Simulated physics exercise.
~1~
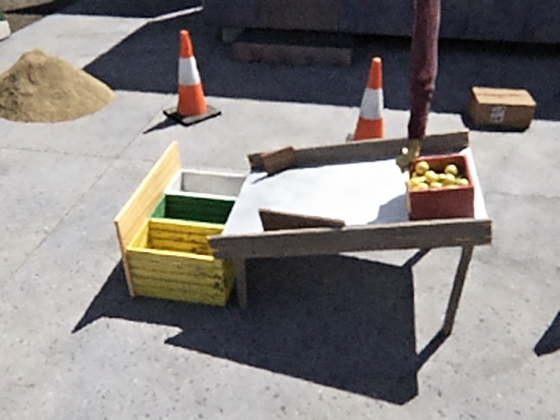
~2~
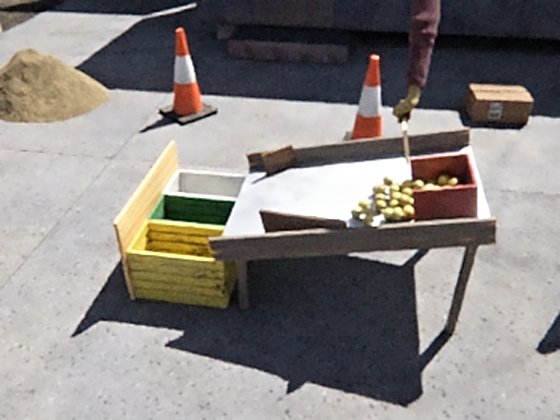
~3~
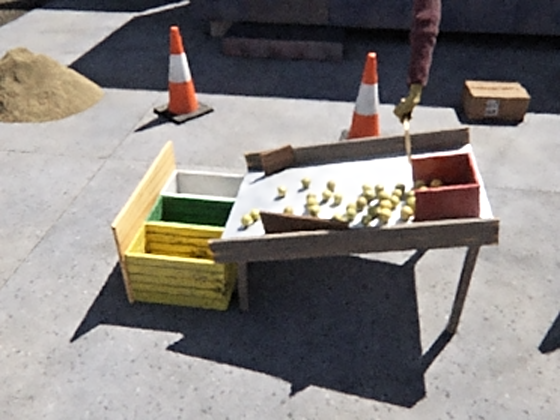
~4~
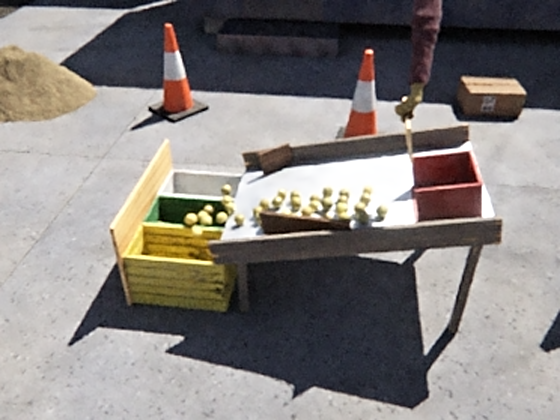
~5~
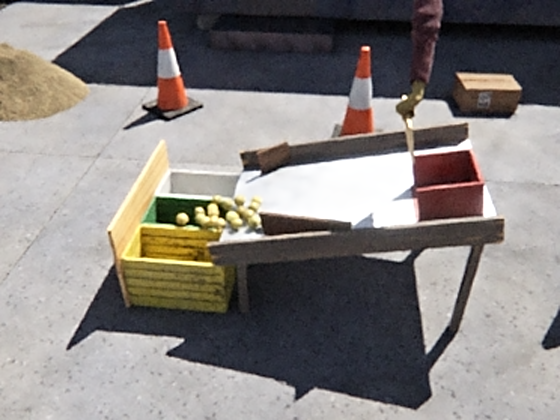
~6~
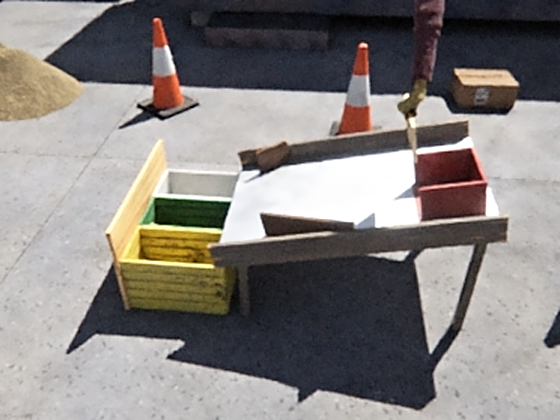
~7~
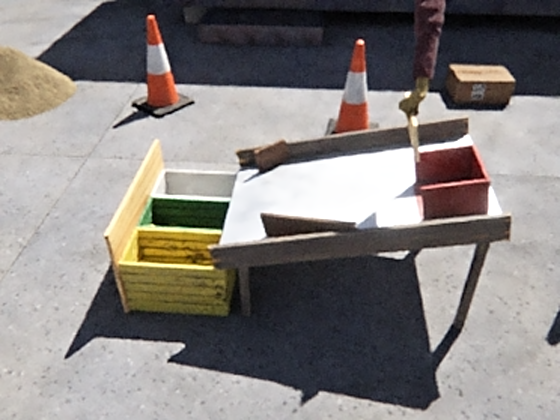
Yellow apples roll left down a sloping table from a red pen into colored bins.
